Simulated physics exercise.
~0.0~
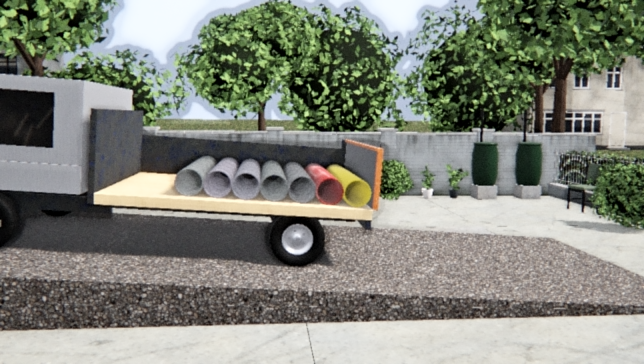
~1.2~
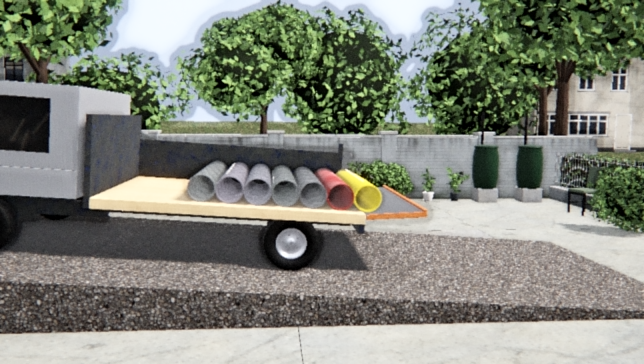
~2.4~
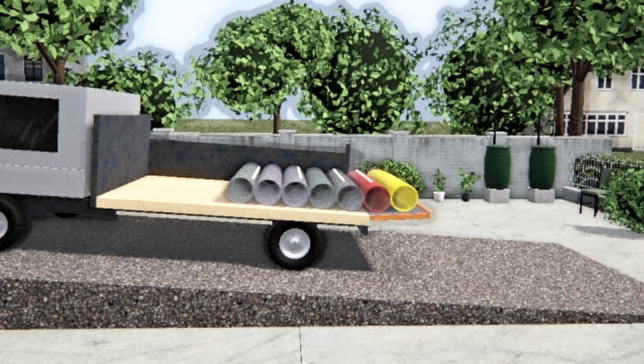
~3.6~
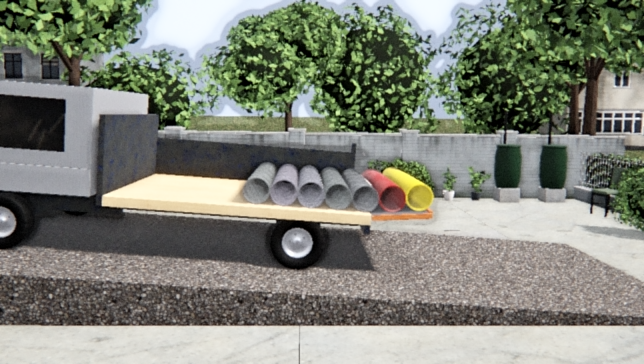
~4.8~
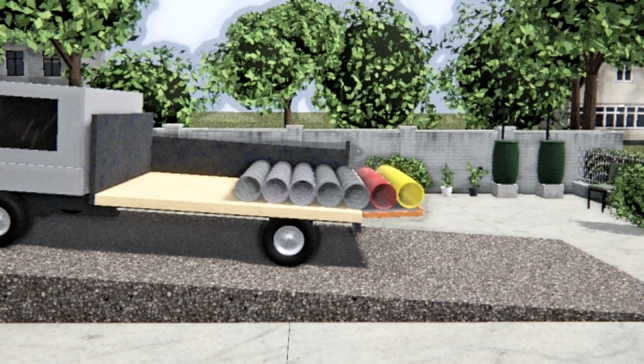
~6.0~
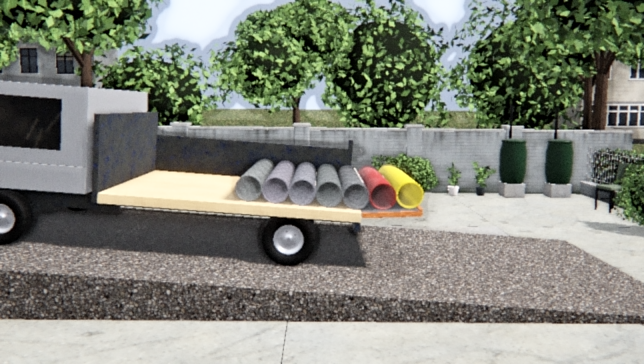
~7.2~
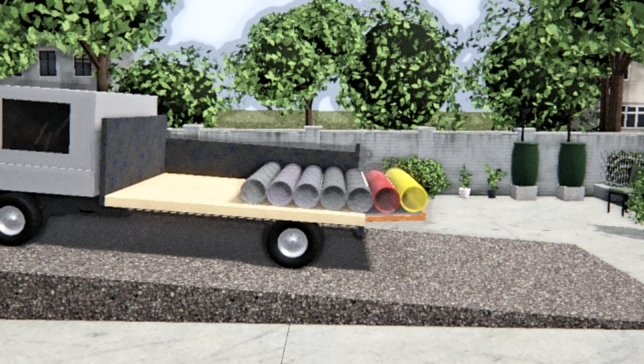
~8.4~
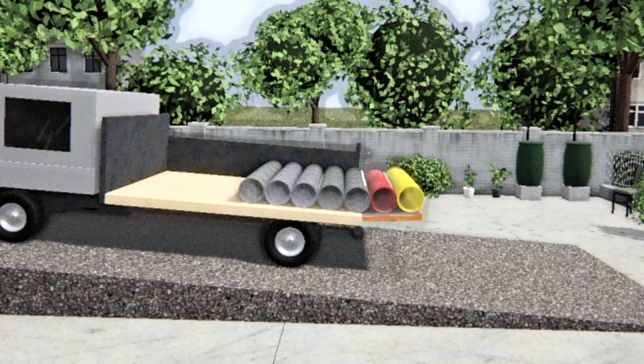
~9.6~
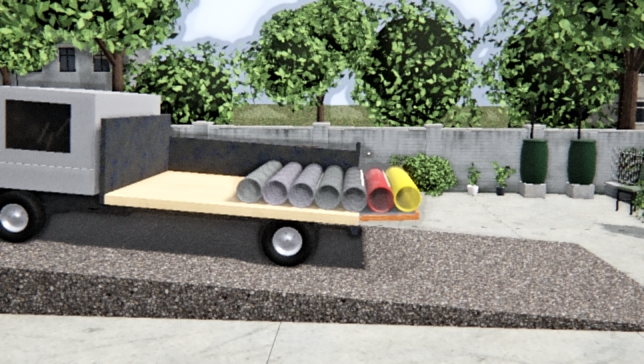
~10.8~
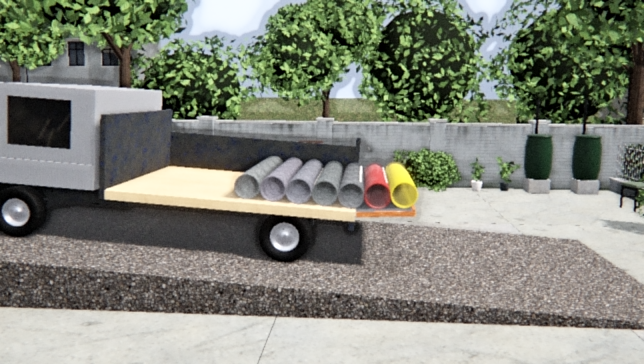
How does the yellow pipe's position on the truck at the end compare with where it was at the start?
At the start the yellow pipe lies in the truck bed against the raised tailgate. By the end it is farther right, resting on the lowered tailgate.
Parked truck dropping its tailgate, then a row of pipes rolling right, the red and yellow ones stopping on the gate.
